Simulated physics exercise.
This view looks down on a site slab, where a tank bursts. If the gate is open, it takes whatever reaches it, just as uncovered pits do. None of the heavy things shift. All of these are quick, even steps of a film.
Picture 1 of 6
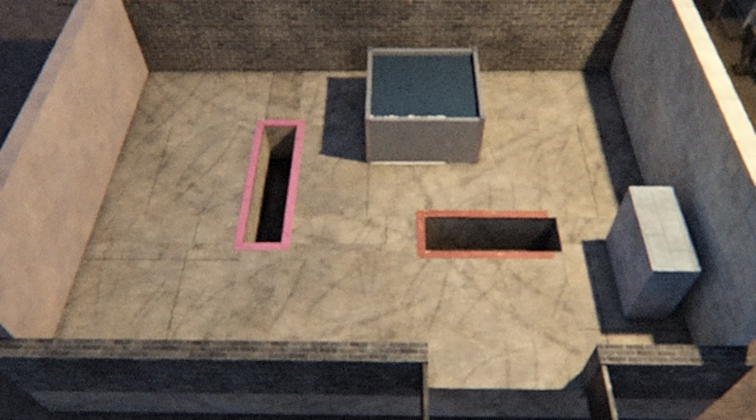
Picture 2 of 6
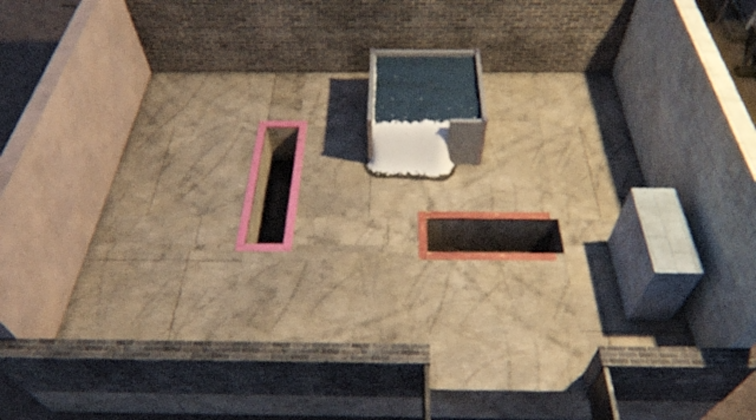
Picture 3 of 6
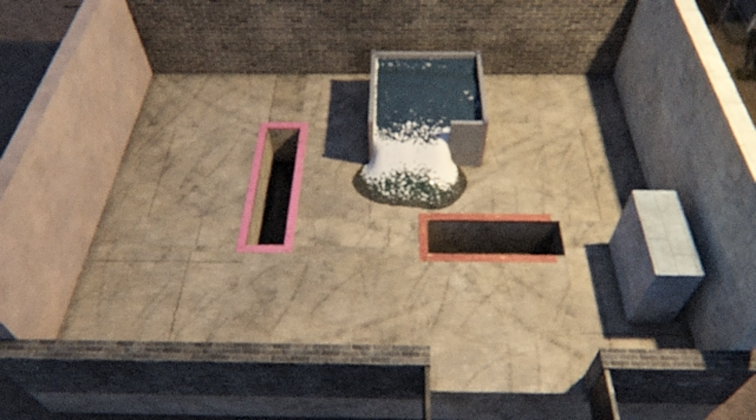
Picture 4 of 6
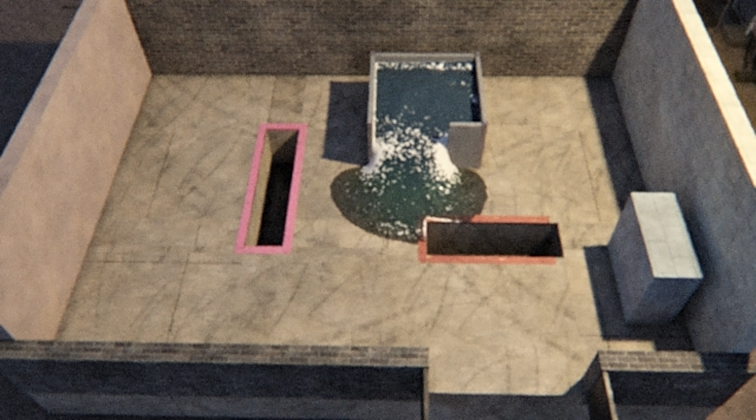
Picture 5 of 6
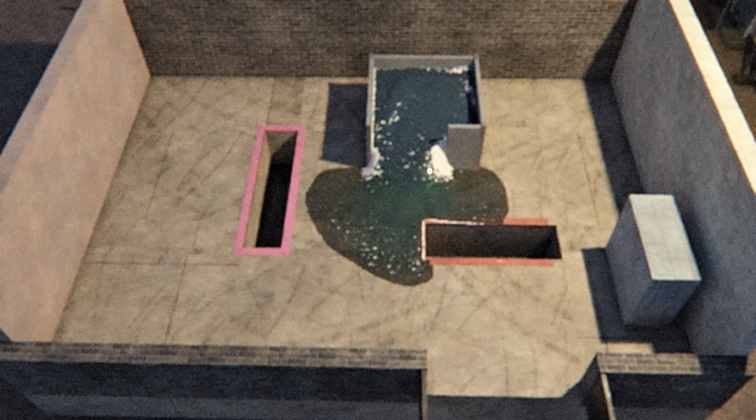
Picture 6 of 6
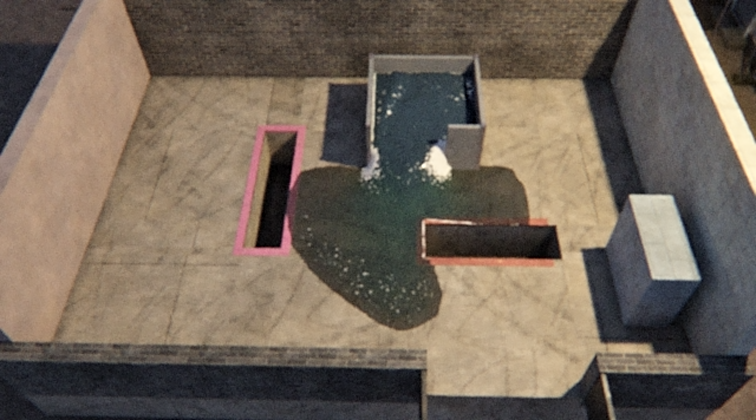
On a walled concrete slab with a pink-rimmed pit and a red-rimmed pit, a square tank holds still, dark water. Its front opens and white water pours out onto the floor. The dark pool spreads toward the viewer and sideways, reaching the red rim, then the edge of the pink one.
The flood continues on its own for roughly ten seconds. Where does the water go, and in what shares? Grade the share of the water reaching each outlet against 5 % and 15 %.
By my reckoning the gate lands between 5 and 15 %, the red pit goes over 15 %, the pink pit lands between 5 and 15 %.
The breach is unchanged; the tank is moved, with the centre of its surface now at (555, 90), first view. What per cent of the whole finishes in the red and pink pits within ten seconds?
Per cent: Red 70, pink 0.
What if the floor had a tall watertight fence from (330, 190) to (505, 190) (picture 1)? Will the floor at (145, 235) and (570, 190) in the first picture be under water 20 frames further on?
Spared, then swamped.
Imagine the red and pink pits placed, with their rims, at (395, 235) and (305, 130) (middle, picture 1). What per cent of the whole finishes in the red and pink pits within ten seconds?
Of everything, red catches 80 per cent while pink catches 0 per cent.
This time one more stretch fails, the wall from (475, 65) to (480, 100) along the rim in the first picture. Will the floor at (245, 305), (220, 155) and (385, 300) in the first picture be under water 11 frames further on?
Note, points one to three: Unreached / unreached / unreached.
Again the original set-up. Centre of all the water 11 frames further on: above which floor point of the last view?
At about (375, 217).
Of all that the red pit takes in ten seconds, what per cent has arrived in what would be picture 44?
About 90 per cent.
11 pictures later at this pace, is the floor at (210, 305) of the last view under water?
That spot will be soaked.
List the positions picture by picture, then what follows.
The first frame shows still water in the tank at (424, 87).
In the second frame, the front is at (368, 165), out from the gap at (410, 150).
In the third frame, the front is at (444, 204), out from the gap at (410, 152).
In the fourth frame, the front is at (423, 238), out from the gap at (409, 155).
In the fifth frame, the front is at (400, 279), out from the gap at (408, 157).
In the sixth frame, the front is at (391, 322), out from the gap at (408, 157).
A moment on, water covers 25 % of the floor; the gate 1 %, the red pit 12 %, the pink pit 1 %.
Next, water covers 30 % of the floor; the gate 3 %, the red pit 18 %, the pink pit 4 %.
Then, water covers 35 % of the floor; the gate 6 %, the red pit 24 %, the pink pit 5 %.
Later, water covers 55 % of the floor; the gate 9 %, the red pit 28 %, the pink pit 6 %.
In the end, water covers 65 % of the floor; the gate 10 %, the red pit 31 %, the pink pit 10 %.
